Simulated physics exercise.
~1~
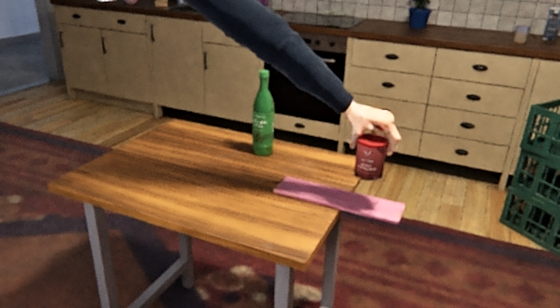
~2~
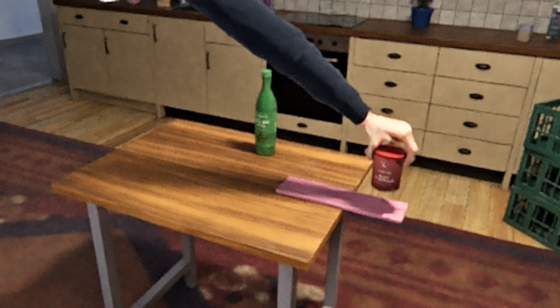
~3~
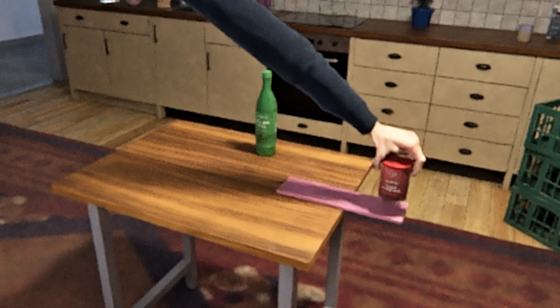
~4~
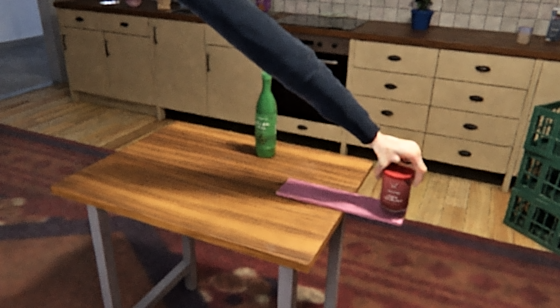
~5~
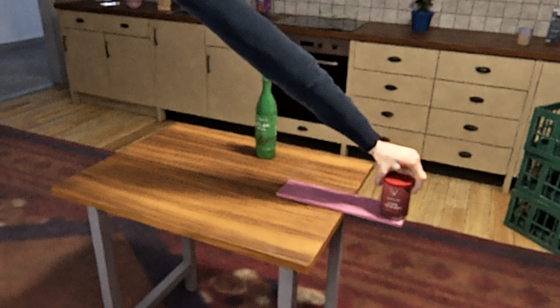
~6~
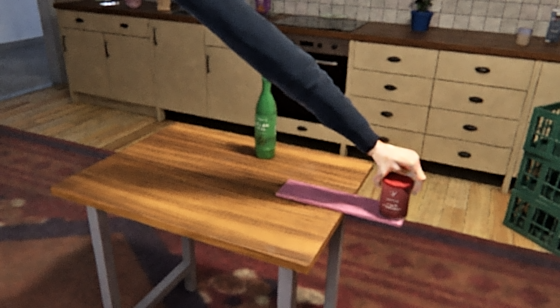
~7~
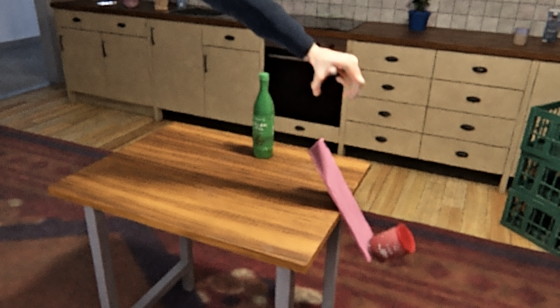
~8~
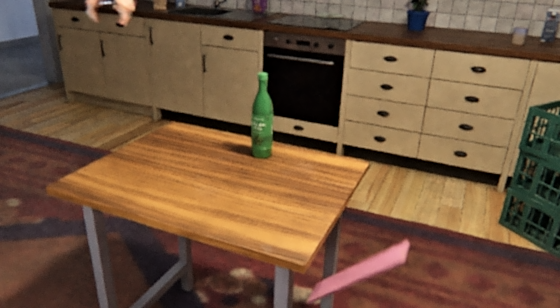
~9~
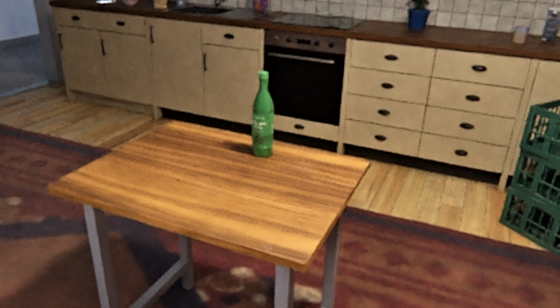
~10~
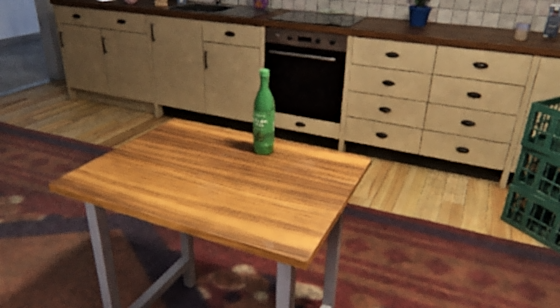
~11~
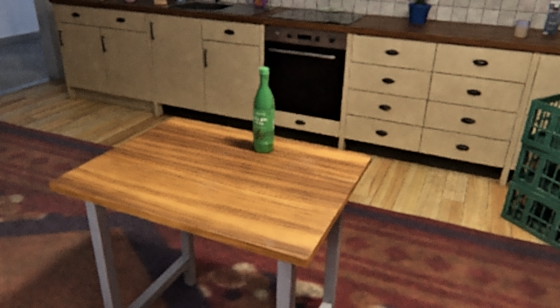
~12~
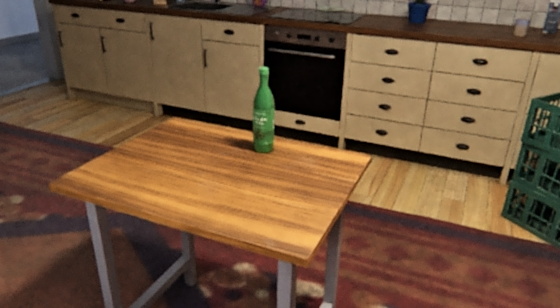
We see a hand lower a red tin onto the outer end of a pink board jutting past a wooden table, then let go and withdraw. The board tips off the edge and falls with the tin out of view, leaving the green bottle standing on the table.
